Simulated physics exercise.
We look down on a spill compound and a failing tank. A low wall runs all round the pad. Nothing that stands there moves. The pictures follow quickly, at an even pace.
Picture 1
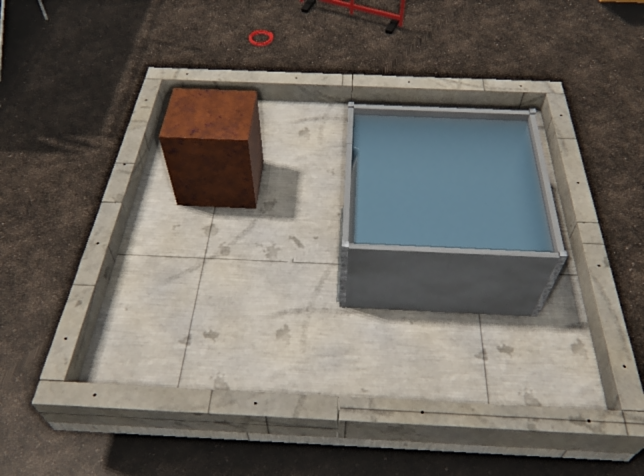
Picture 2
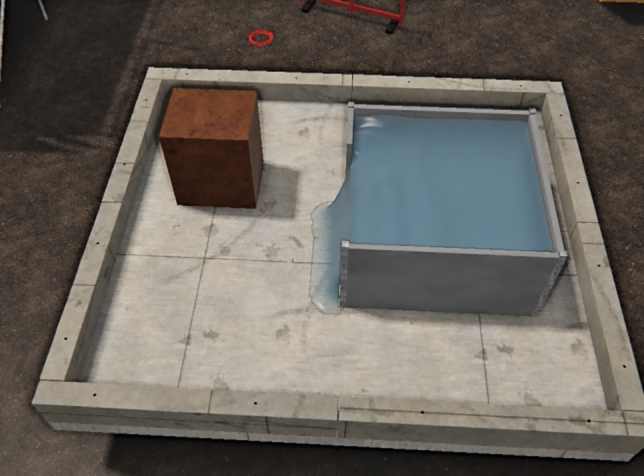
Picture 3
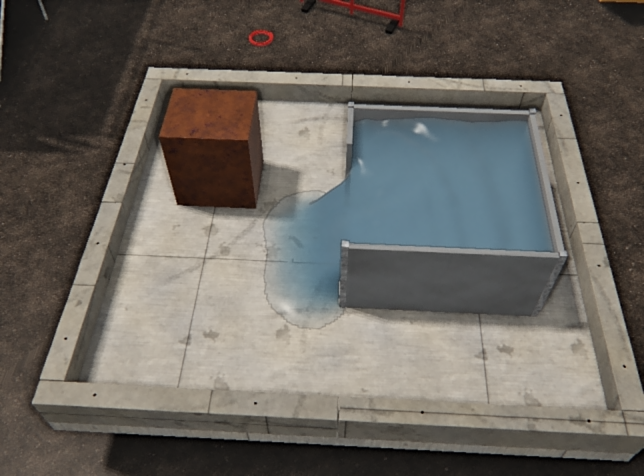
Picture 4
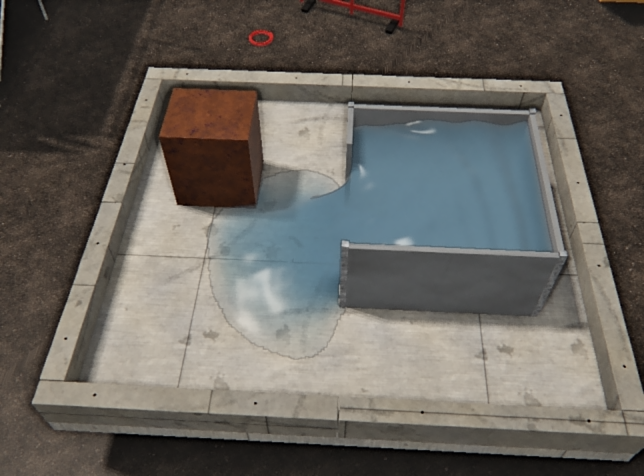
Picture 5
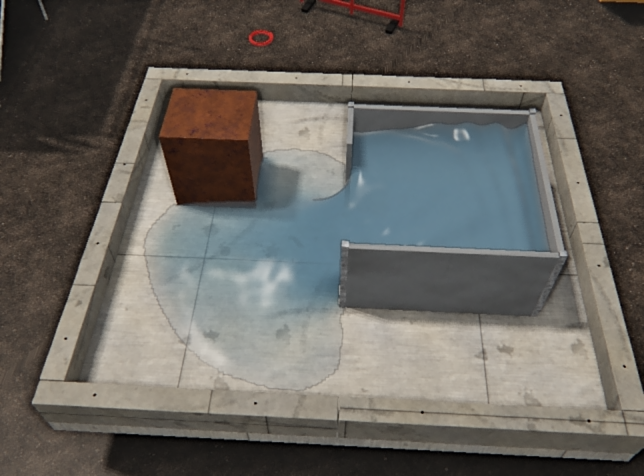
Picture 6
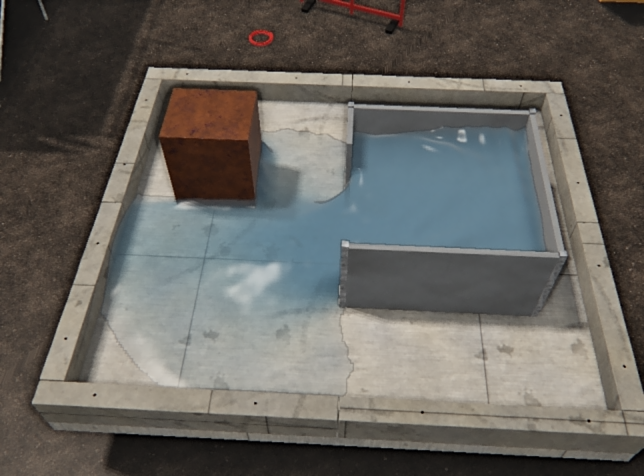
Water pours through a gap in the left side of an open grey tank, seen from above on a pale concrete pad ringed by a low wall. The tank, full of blue water, stands at right, and a rusty brown block stands at upper left. The water spreads leftward and toward the viewer in a widening sheet, meets the block's base and reaches the left wall, while the camera stays still.
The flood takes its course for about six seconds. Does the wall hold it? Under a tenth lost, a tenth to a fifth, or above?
Over the wall goes from a tenth to a fifth.
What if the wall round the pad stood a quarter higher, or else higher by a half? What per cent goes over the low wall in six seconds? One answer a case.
Near 8 and 4 in a hundred.
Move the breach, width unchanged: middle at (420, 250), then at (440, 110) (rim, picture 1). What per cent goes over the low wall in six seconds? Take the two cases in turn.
Roughly 22 per cent, then 24 per cent.
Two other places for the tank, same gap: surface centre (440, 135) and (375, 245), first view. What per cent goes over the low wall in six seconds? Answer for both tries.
About 10 and 24 per cent.
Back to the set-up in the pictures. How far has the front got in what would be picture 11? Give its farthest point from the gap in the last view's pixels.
At about (167, 100).
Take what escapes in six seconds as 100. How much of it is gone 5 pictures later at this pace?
Some 10 per cent.
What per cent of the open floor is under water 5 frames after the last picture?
About 55 per cent.
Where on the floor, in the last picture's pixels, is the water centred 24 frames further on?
Around (308, 242).
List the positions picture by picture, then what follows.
The first frame shows the open tank at (445, 179) is whole and still.
In the second frame, the front is at (336, 310), out from the gap at (348, 231).
In the third frame, the front is at (286, 205), out from the gap at (348, 235).
In the fourth frame, water pours out at (348, 237) and has run to (215, 229).
In the fifth frame, the front is at (159, 227), out from the gap at (348, 238).
In the sixth frame, the front is at (105, 299), out from the gap at (348, 238).
A moment on, water covers 40 % of the floor; the low wall has let 0 % over.
Next, water covers 50 % of the floor; the low wall has let 1 % over.
Then, water covers 60 % of the floor; the low wall has let 11 % over.
Later, water covers 80 % of the floor; the low wall has let 14 % over.
In the end, water covers 85 % of the floor; the low wall has let 14 % over.
